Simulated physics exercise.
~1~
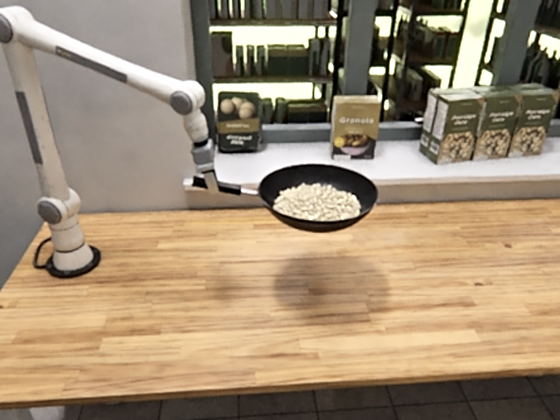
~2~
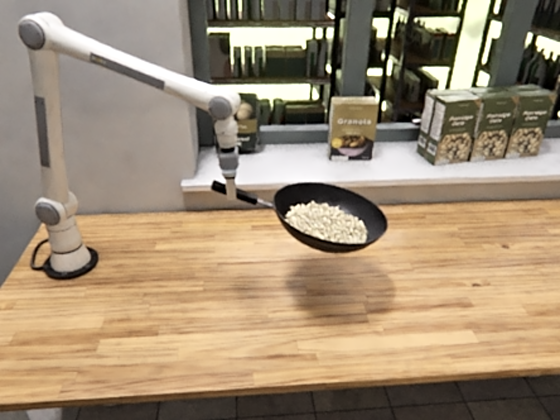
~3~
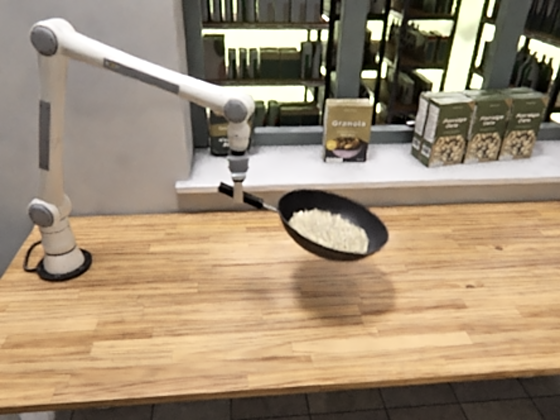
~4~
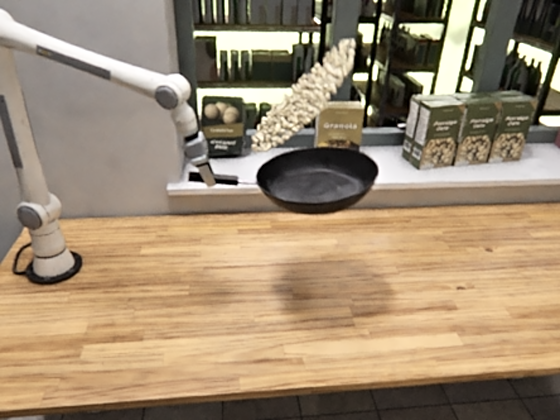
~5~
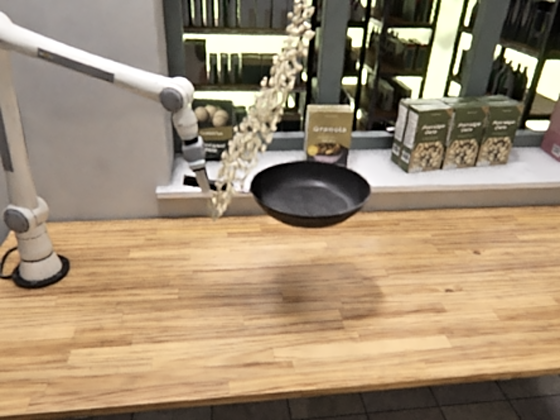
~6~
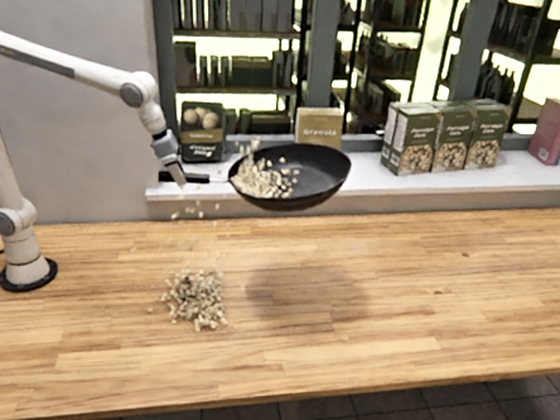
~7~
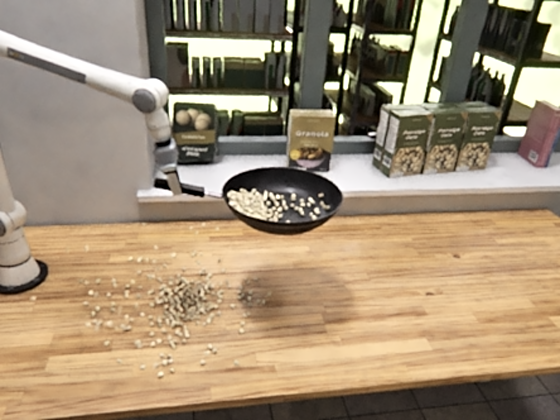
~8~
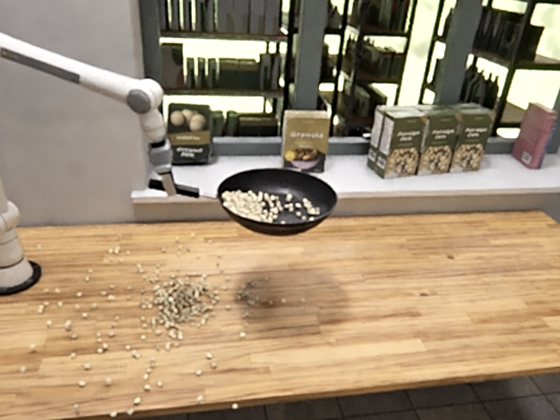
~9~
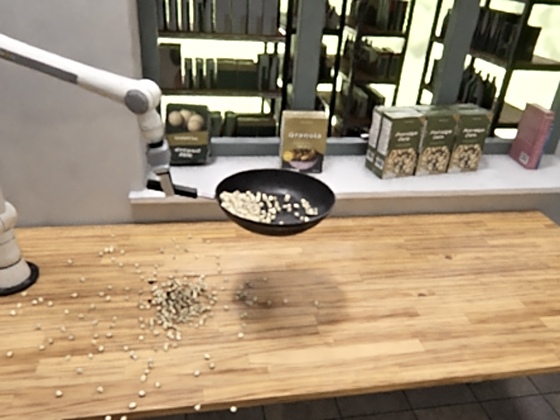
A white robotic arm at the left holds a black frying pan heaped with pale beans above a wooden worktop, seen from the front and slightly above. Behind it, boxes of packaged food stand on a white ledge before dark shelves with glowing panels. The arm dips and tips the pan away from its base, then jerks it back and up, flinging the beans into a tall slanting stream. Many miss the pan and drop to the worktop in a scattering pile, while others land inside. The arm stills, with beans left in the level pan and strewn below.
